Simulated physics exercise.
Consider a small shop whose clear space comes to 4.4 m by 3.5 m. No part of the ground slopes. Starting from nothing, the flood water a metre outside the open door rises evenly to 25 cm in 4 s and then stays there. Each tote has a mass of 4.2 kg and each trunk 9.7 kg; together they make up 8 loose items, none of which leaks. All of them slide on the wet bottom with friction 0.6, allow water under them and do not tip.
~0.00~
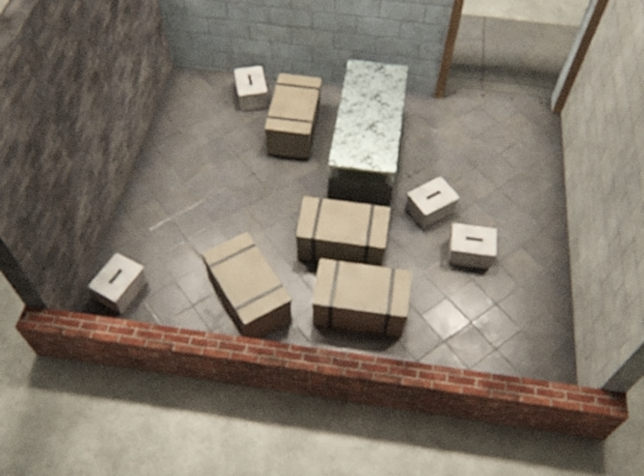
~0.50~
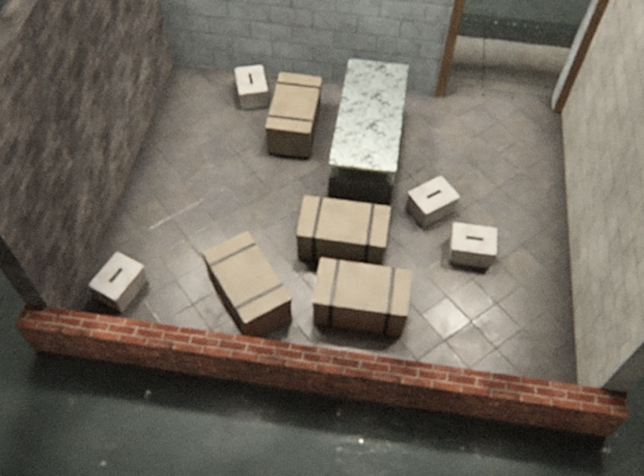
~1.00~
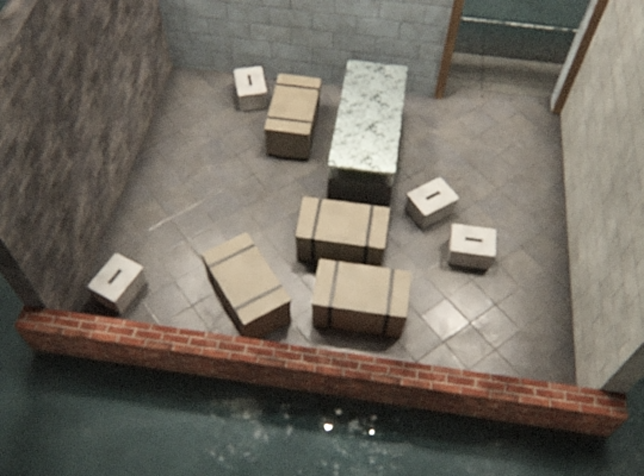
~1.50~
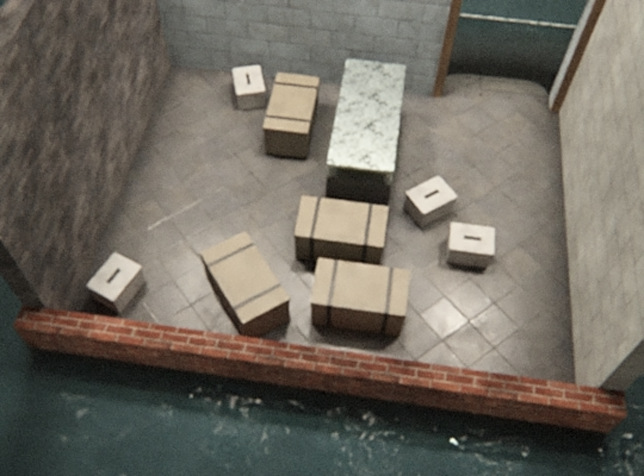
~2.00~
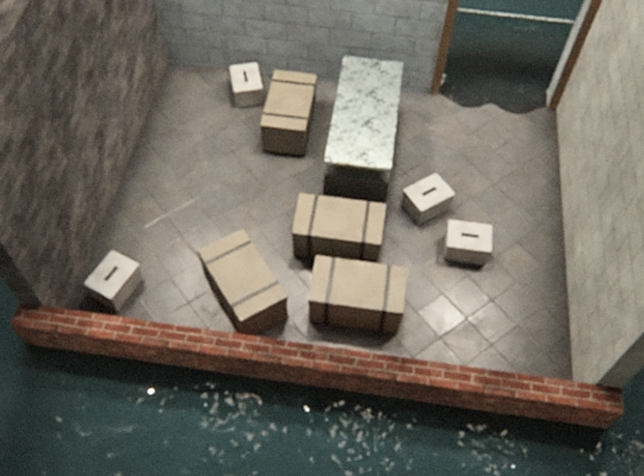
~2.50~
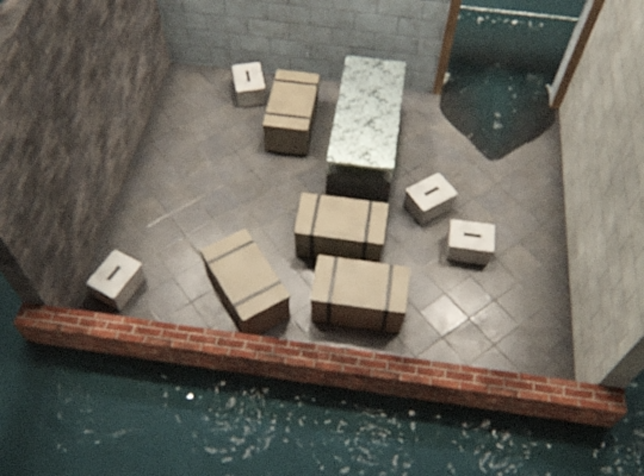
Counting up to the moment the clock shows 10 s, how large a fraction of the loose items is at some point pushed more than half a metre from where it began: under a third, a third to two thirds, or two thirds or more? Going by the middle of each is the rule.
The share moved is one to two out of three.
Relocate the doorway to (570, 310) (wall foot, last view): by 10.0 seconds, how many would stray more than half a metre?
Then the count would be 6.
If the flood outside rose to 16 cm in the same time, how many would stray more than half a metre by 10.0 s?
So the tally would be 4.
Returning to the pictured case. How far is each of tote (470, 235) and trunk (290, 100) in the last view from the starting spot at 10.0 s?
First 350 cm, then 5 cm.
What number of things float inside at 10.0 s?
My tally comes to 5.
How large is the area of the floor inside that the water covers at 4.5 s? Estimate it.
The covered patch comes to about 5.0 m2.
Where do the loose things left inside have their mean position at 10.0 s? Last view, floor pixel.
It sits at about (231, 156).
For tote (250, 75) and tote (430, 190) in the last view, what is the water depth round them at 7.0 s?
Close to 0 and 6 centimetres.
After 3.5 s 0 of 8 are over 50 cm from their spots; 0 afloat.
After 4.5 s 2 of 8 are over 50 cm from their spots; 1 afloat.
After 7.0 s 4 of 8 are over 50 cm from their spots; 2 afloat.
After 10.0 s 5 of 8 are over 50 cm from their spots, and 5 have been at some point; 5 afloat.
